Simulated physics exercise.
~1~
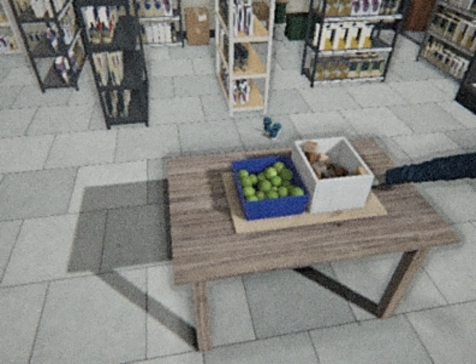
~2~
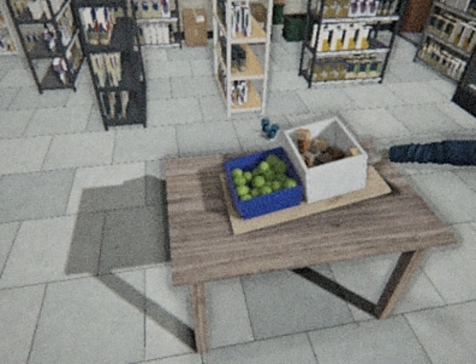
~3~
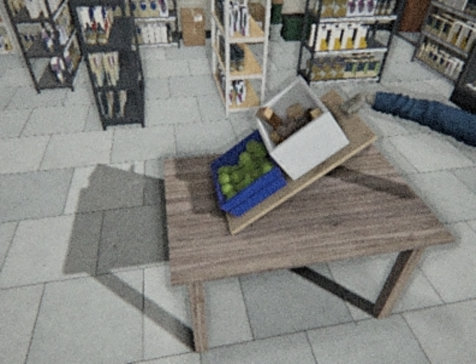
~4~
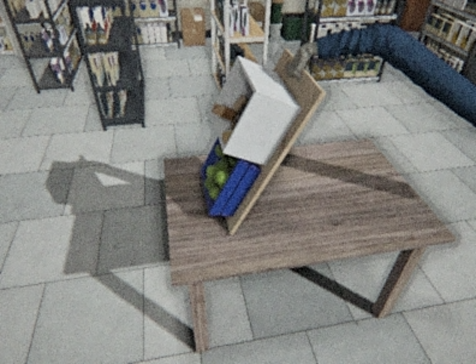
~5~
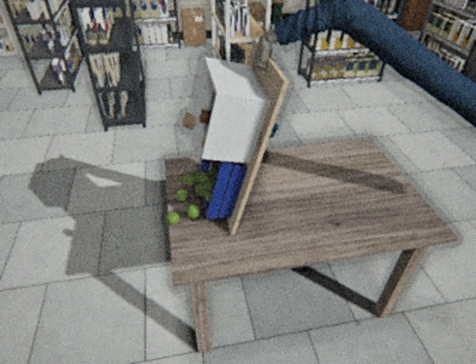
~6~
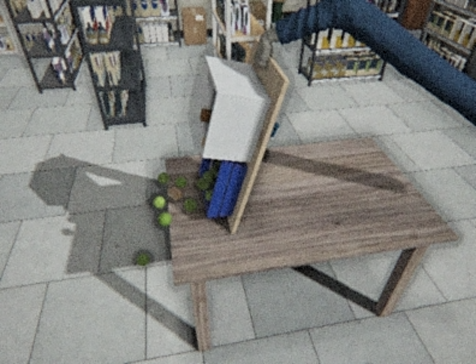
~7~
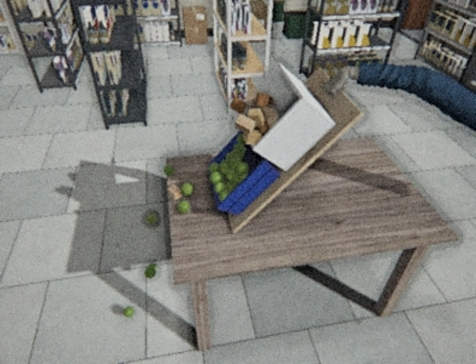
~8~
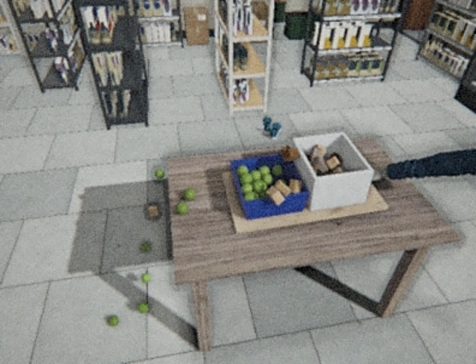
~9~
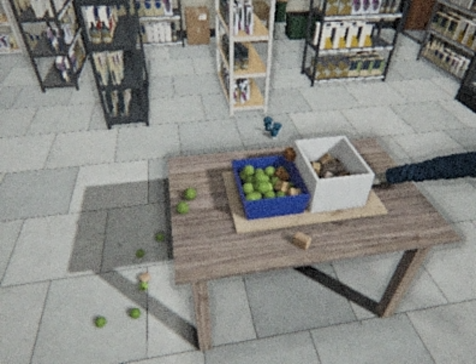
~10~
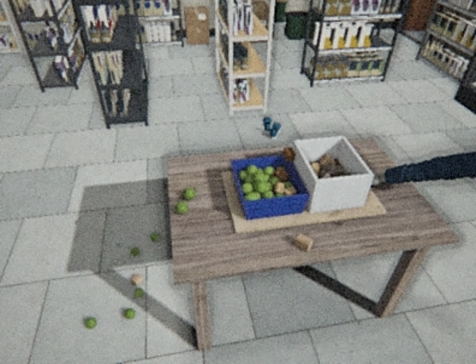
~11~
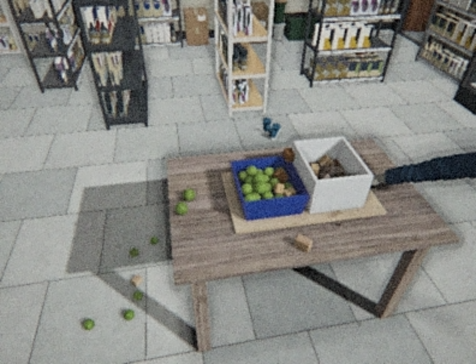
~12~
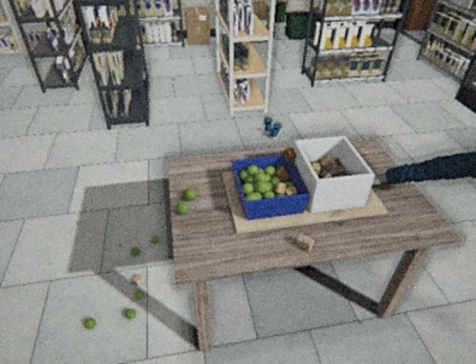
In a shop, a tilted board spills some apples and blocks, then lies flat again.
